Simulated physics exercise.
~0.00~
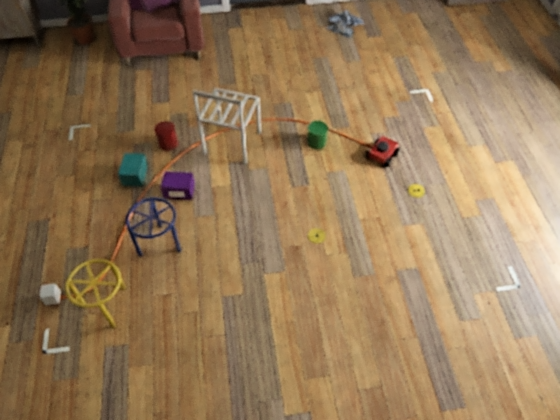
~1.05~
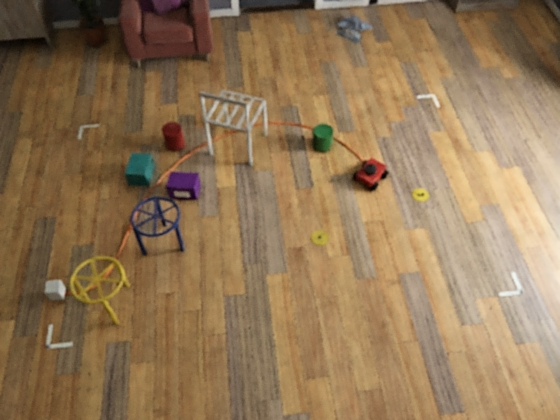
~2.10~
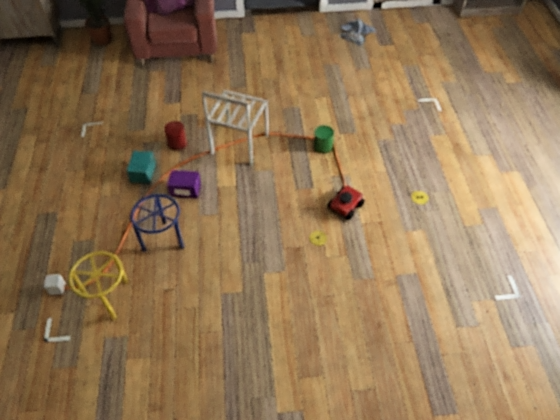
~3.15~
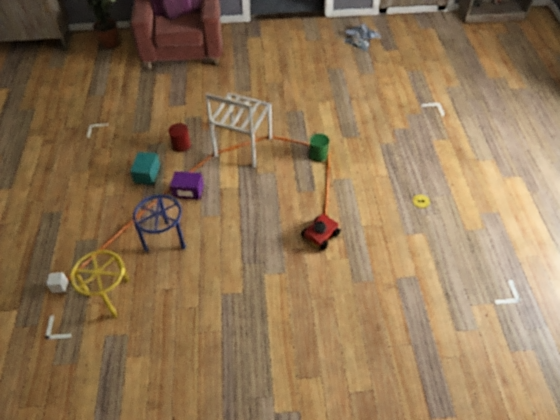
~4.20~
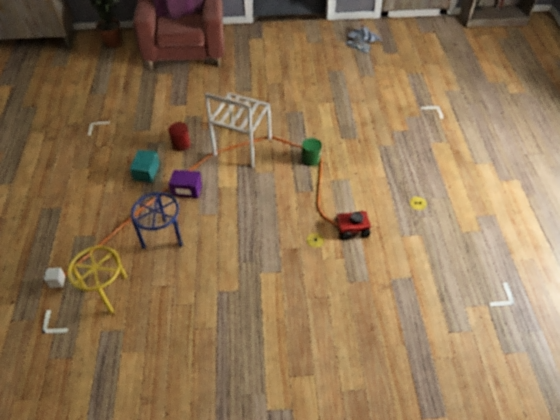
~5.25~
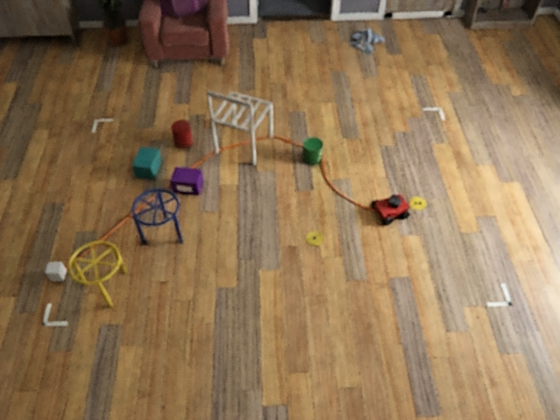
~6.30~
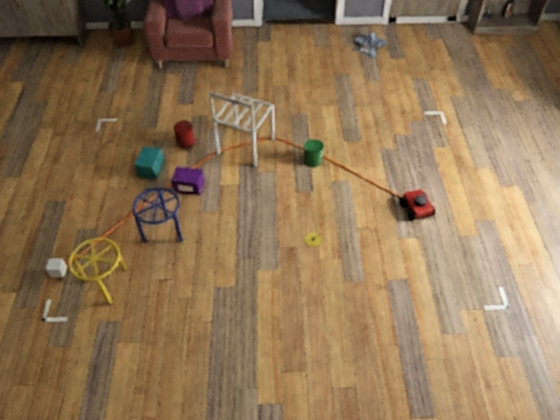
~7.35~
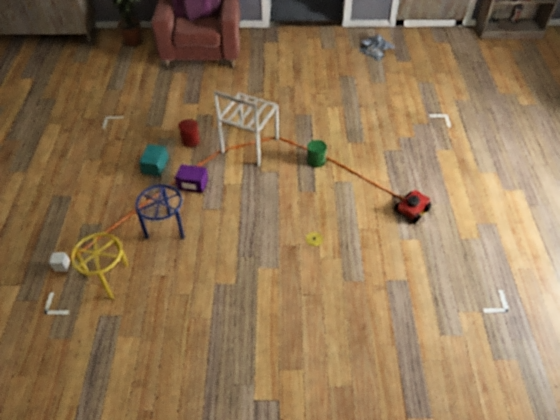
A red cart towing an orange lead rolls down-left, then right, nudging the green bucket slightly.
